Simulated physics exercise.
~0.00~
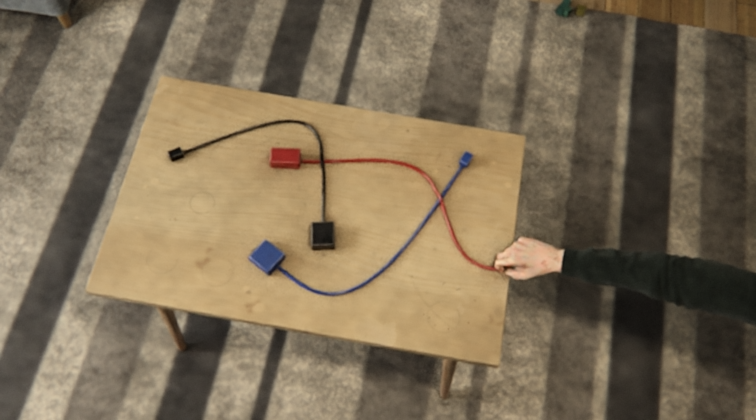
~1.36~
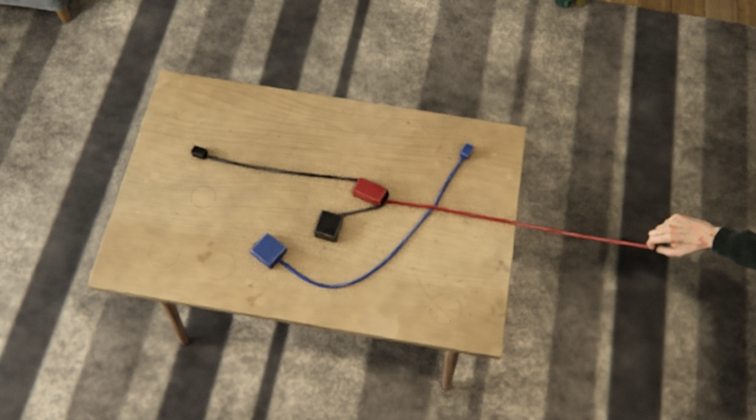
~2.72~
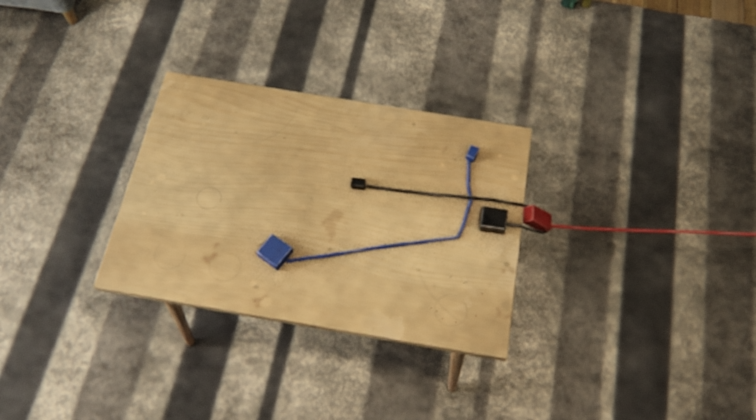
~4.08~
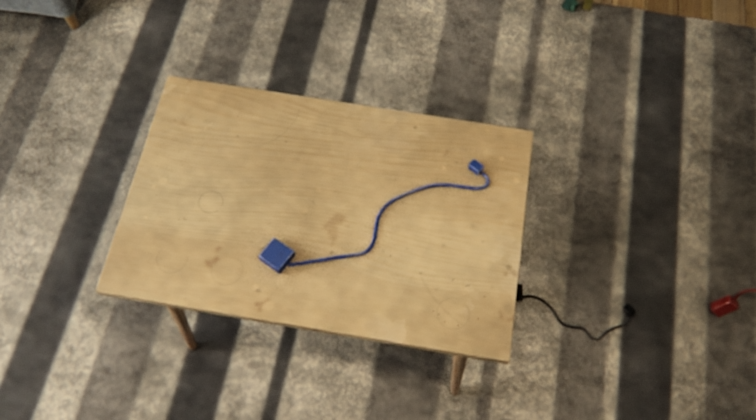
A hand in a dark sleeve grips the end of a red lead at the right edge of a pale wooden table, seen from above on a striped rug. The red charger lies near a black lead and charger, with a blue charger and its lead towards the front. The hand pulls the red lead out to the right, and its charger catches the black lead, dragging it along. The black lead and charger sweep across the blue lead, bending it. Red and black pieces drop off the right edge, leaving only the blue charger, unmoved, with its lead now wavy.
